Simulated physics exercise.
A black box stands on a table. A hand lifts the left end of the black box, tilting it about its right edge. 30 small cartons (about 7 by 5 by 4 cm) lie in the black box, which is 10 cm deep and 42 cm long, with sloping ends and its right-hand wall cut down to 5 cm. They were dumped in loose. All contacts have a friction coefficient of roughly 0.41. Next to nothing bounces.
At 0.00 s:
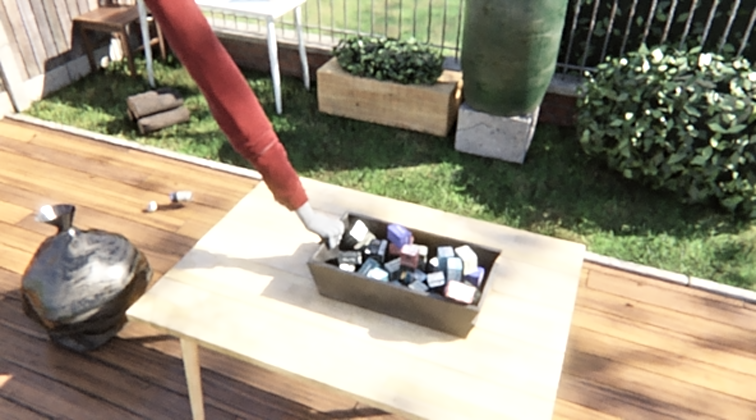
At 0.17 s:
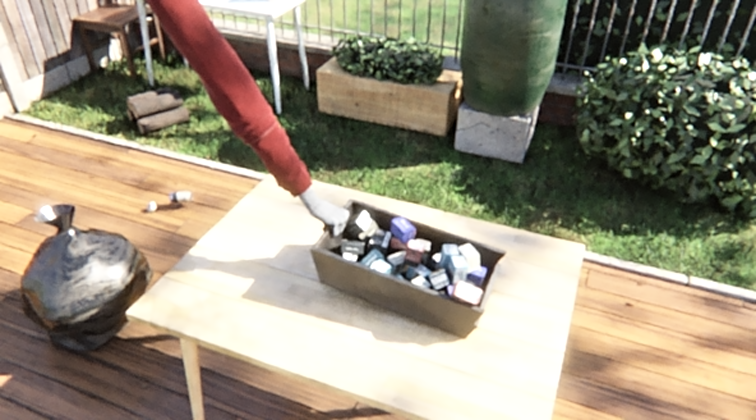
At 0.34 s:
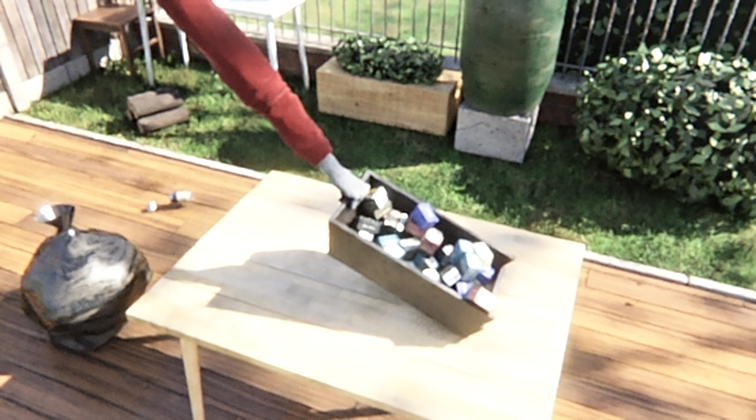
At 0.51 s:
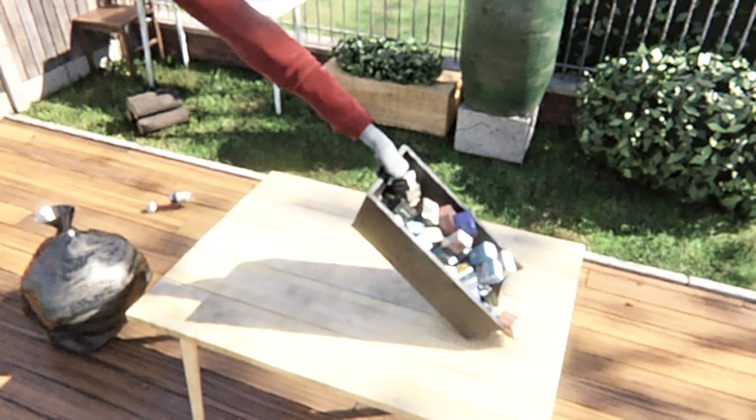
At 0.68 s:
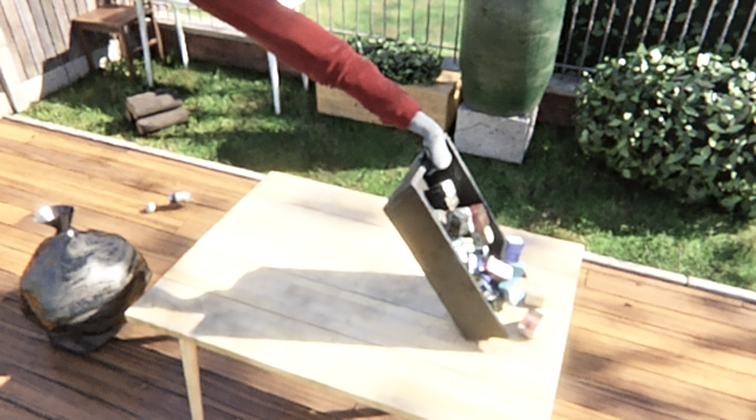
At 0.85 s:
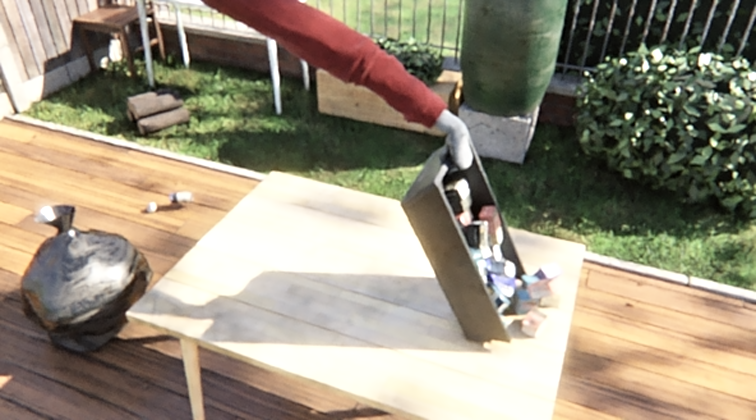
A hand in a red sleeve lifted the left end of a black box on a wooden table, tilting it steeply to the right as the small cartons inside slid down and a few came out.
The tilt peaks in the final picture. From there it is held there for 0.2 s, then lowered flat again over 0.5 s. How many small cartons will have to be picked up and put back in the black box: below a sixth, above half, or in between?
A sixth to a half of the small cartons leave the black box.
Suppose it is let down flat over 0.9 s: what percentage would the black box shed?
In that case black box 30 per cent.
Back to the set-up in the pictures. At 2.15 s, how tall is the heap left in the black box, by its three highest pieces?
Some 8 cm.
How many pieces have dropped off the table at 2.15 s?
Roughly 2.
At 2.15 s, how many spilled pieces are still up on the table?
Some 10 pieces.
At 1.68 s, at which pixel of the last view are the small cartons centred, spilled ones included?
Near (466, 290).
After 1.06 s, tilt 62°; 5 of 30 out of the black box.
After 1.32 s, tilt 27°; 8 of 30 out of the black box.
After 1.68 s, tilt 0°; 12 of 30 out of the black box.
When it is over (at 2.15 s), 12 of 30 out of the black box. Asked share, 12 of 30, 40 per cent.
